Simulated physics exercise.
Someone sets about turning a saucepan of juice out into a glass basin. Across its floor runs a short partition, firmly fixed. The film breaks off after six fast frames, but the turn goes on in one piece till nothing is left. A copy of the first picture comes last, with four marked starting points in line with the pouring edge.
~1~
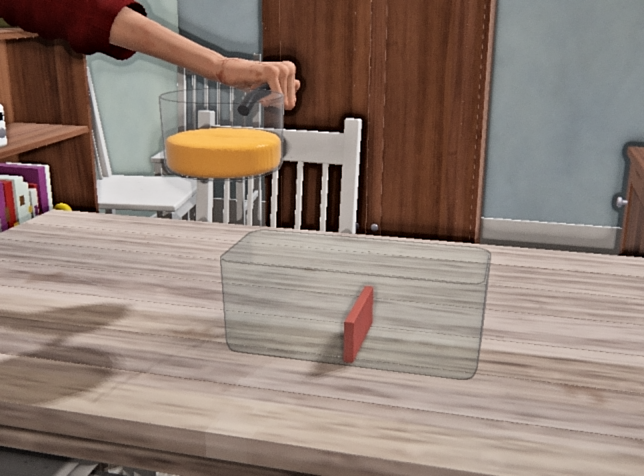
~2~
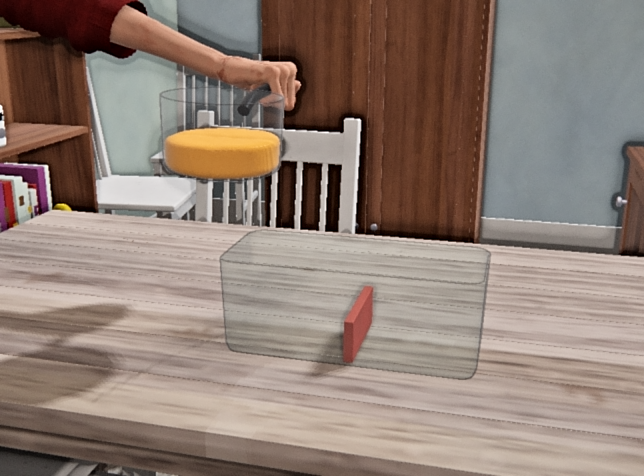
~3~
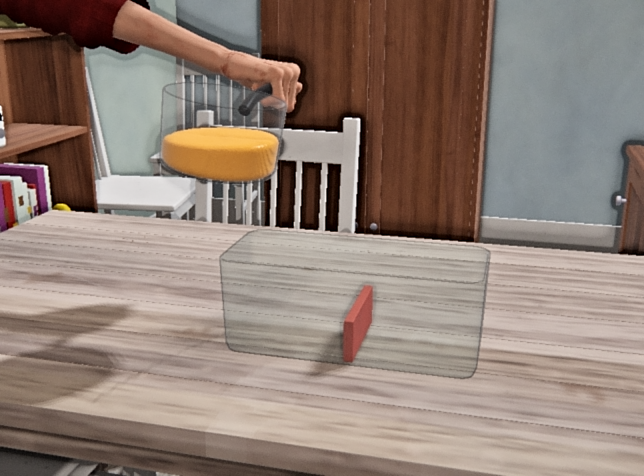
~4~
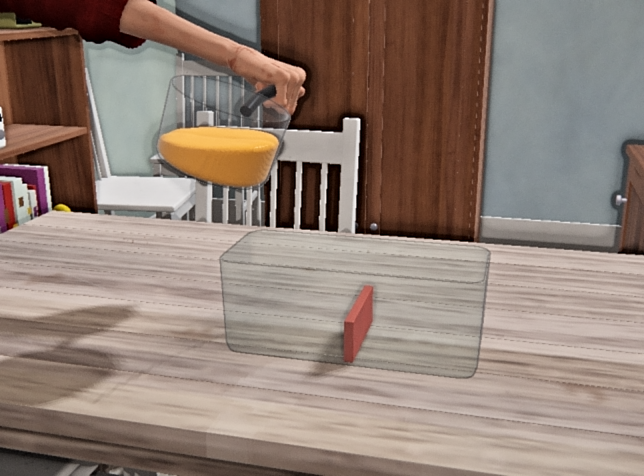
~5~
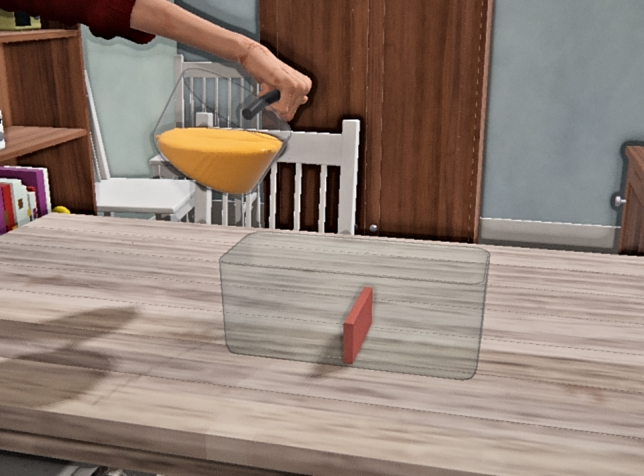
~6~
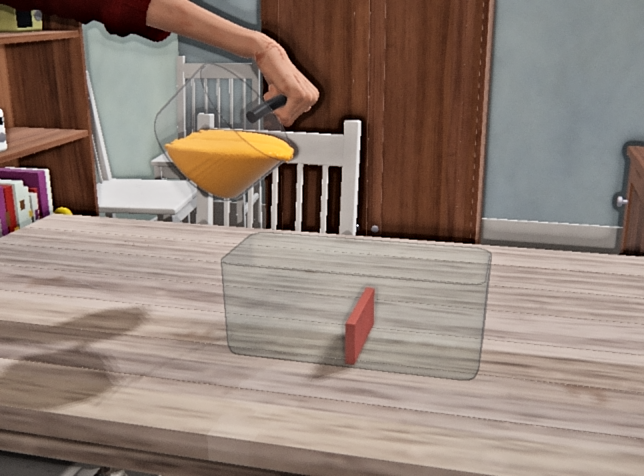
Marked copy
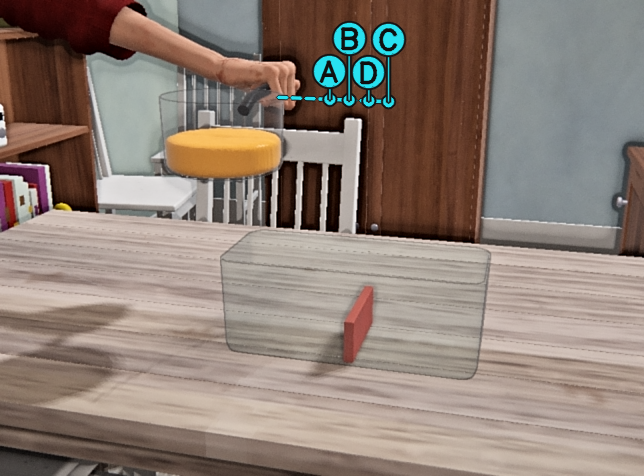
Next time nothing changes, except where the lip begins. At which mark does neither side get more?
The best dot is A.
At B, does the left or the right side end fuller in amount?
The right one.
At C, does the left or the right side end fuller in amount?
More ends on the right.
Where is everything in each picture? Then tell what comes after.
Upright, lip at (278, 97); basin from (227, 347) to (477, 378); top of the wall at (360, 303); nothing has left yet.
Tipped about 2°, lip at (279, 99); nothing has left yet.
Tipped about 9°, lip at (282, 106); nothing has left yet.
Tipped about 19°, lip at (286, 119); nothing has left yet.
Tipped about 33°, lip at (287, 137); nothing has left yet.
Tipped about 48°, lip at (286, 156); juice is over the lip, down to (286, 156).
On the marked copy, A at (329, 99); B at (349, 100); C at (388, 101); D at (368, 100).
With A, about 50 % ends left of the wall and 49 % right of it.
With B, about 25 % ends left of the wall and 75 % right of it.
With C, about 3 % ends left of the wall and 96 % right of it.
With D, about 5 % ends left of the wall and 94 % right of it.
